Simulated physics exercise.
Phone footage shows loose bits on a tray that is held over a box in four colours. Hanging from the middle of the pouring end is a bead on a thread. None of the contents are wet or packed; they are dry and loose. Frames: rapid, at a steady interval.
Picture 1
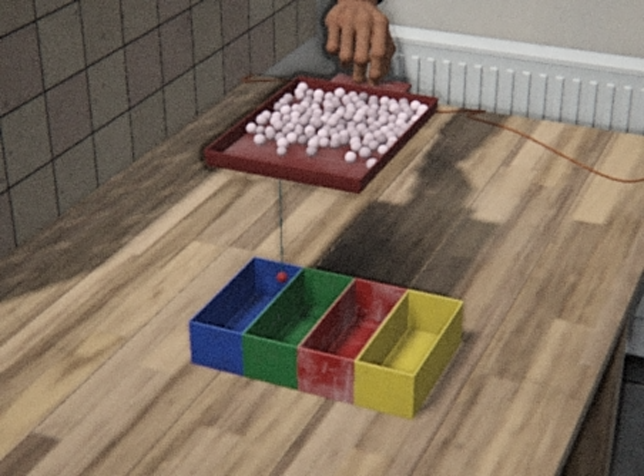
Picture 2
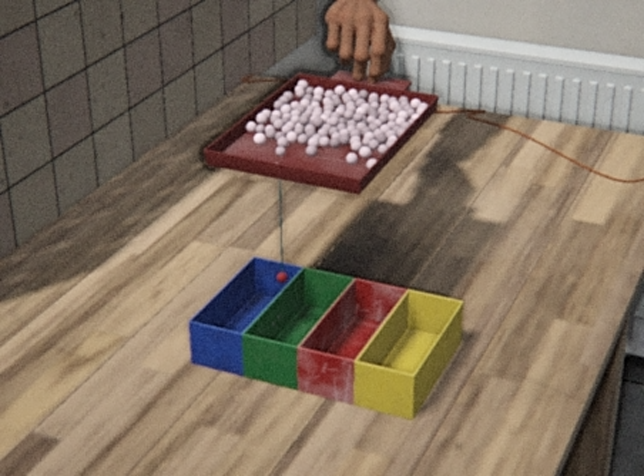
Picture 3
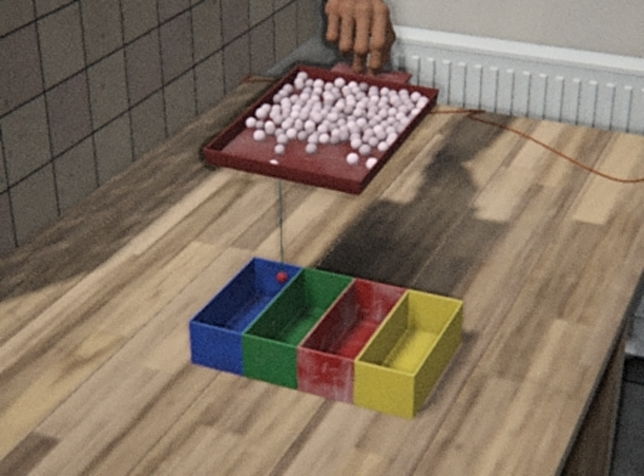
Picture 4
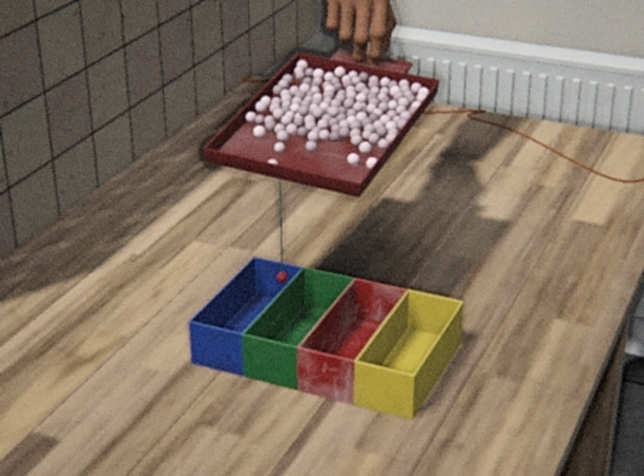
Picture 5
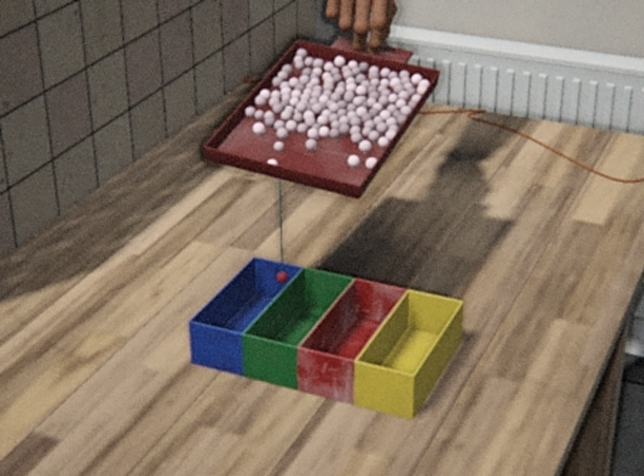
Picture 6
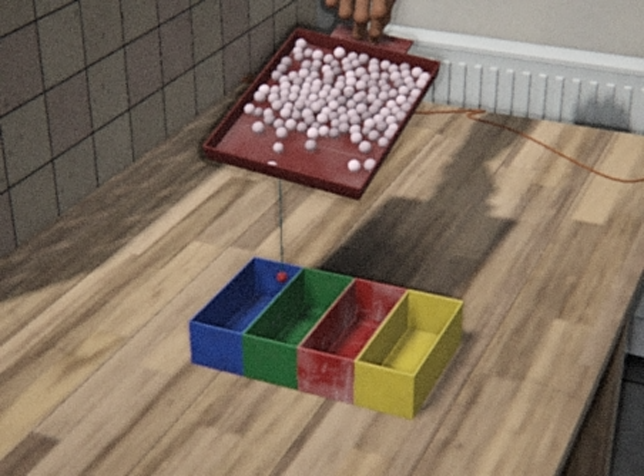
Above a four-coloured box, a hand steadily raises the back of a tray of pale beads.
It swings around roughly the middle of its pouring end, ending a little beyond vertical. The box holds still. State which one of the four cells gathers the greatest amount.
It is the red cell.
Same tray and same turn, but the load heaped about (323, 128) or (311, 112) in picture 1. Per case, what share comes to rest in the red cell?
The first start yields 60 per cent, the second 60 per cent.
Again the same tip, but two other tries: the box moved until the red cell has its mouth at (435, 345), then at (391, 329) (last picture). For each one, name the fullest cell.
The blue cell first, the green cell second.
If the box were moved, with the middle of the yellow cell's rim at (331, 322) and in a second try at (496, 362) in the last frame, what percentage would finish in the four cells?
You'd get about 90 per cent first and about 80 per cent second.
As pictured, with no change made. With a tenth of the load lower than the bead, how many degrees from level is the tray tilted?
Approx. 75° from level.
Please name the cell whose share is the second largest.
Place 2: That green cell.
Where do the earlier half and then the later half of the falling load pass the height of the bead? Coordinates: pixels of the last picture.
Roughly at (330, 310) first, and then at (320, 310).
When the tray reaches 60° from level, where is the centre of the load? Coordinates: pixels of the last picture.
At about (322, 141).
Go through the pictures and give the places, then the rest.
The first picture shows corners of the pouring end (207, 150) and (359, 178), level; middle of the load (336, 119), sugar pearls; bead on its thread (282, 277); blue cell (216, 345); green cell (270, 358); red cell (326, 372); yellow cell (384, 386).
The second picture shows corners of the pouring end (207, 150) and (359, 178), level; middle of the load (336, 117).
The third picture shows corners of the pouring end (207, 149) and (359, 180), tipped barely, lowest at the right corner; middle of the load (336, 112).
The fourth picture shows corners of the pouring end (206, 147) and (359, 182), tipped a little, lowest at the right corner; middle of the load (336, 105).
The fifth picture shows corners of the pouring end (206, 146) and (359, 185), tipped a little, lowest at the right corner; middle of the load (336, 98).
The sixth picture shows corners of the pouring end (206, 145) and (359, 187), tipped clearly, lowest at the right corner; middle of the load (336, 94), the larger part on the move; blue cell (216, 345); green cell (270, 358); red cell (326, 372); yellow cell (384, 386).
Just after the last frame, tray tipped steeply; almost all on the tray; just a few in the red cell; just a few in the yellow cell; just a few falling or outside the box.
A moment on, tray tipped right over; roughly half on the tray; about a tenth in the red cell; just a few in the green cell; just a few in the yellow cell; roughly a quarter falling or outside the box.
Further on, tray tipped past a quarter turn; roughly half in the red cell; roughly a quarter in the green cell; about a tenth in the blue cell; just a few in the yellow cell; about a tenth falling or outside the box.
When it is over, tray tipped past a quarter turn; roughly half in the red cell; roughly a quarter in the green cell; about a tenth in the blue cell; just a few in the yellow cell; about a tenth outside the box.
